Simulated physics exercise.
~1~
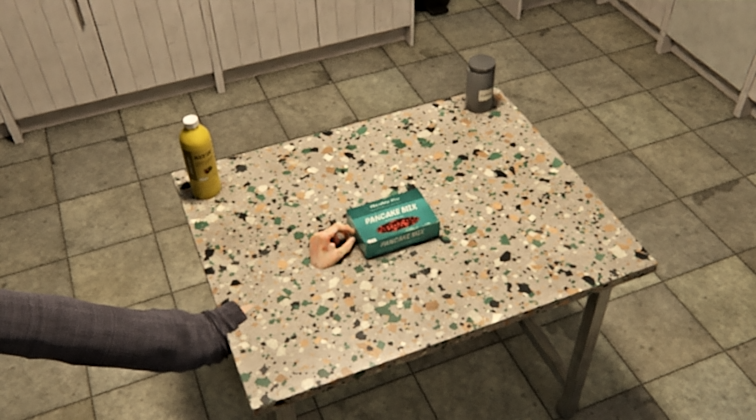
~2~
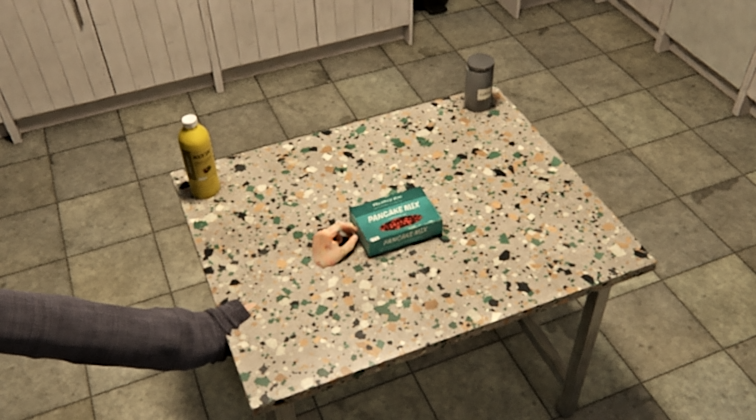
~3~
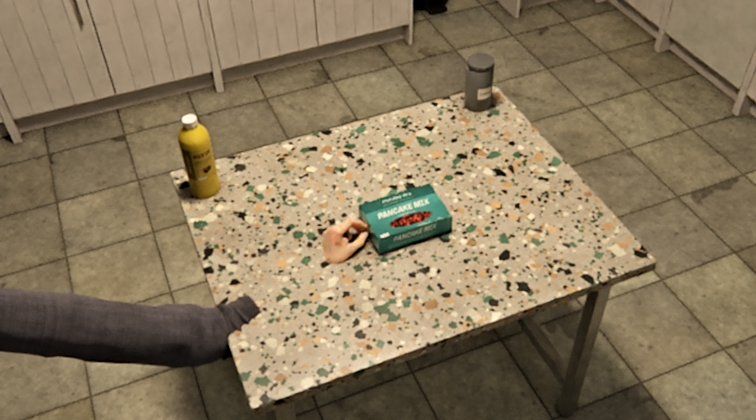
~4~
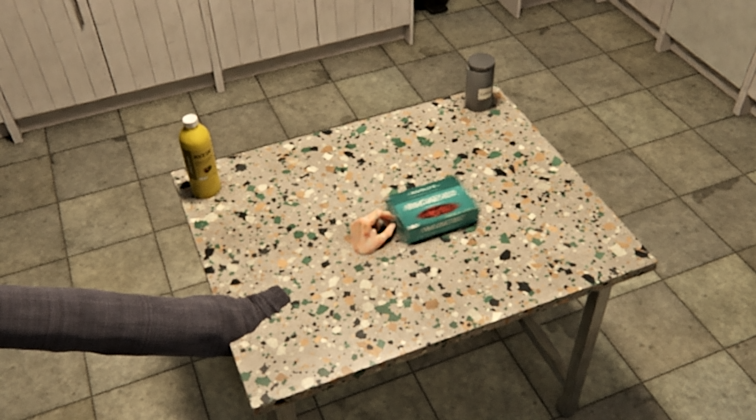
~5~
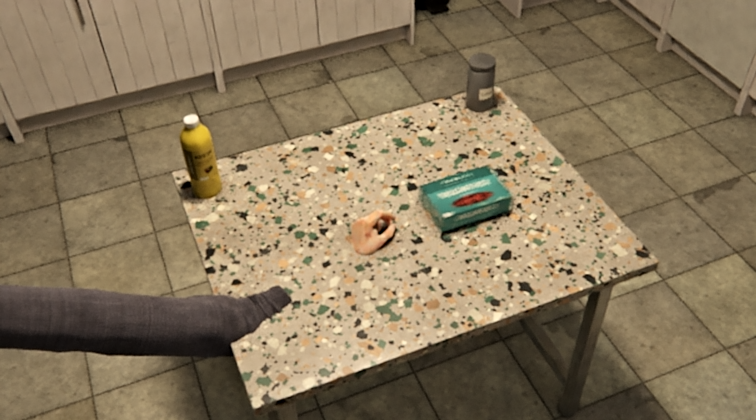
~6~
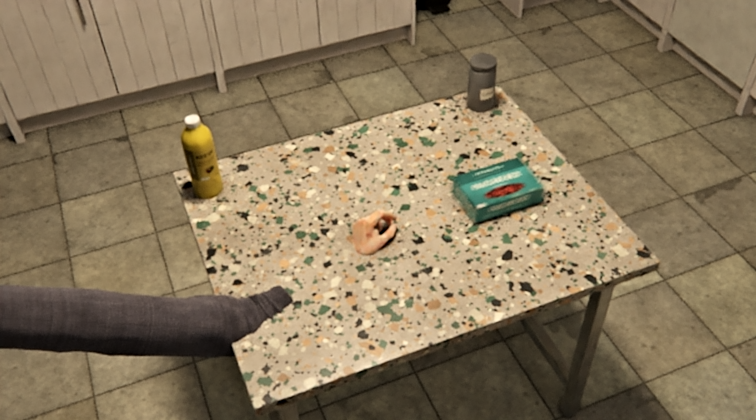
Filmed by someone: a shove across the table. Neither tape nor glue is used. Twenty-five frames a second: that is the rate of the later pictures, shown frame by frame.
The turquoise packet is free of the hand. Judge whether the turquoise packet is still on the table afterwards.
It comes off the table.
Then, 0.20 s later than the last frame, turquoise packet now off the table.
Then, 0.40 s later than the last frame, things are still on the move.
Then, 0.60 s later than the last frame, as before.
When it is over, off the table, turquoise packet.
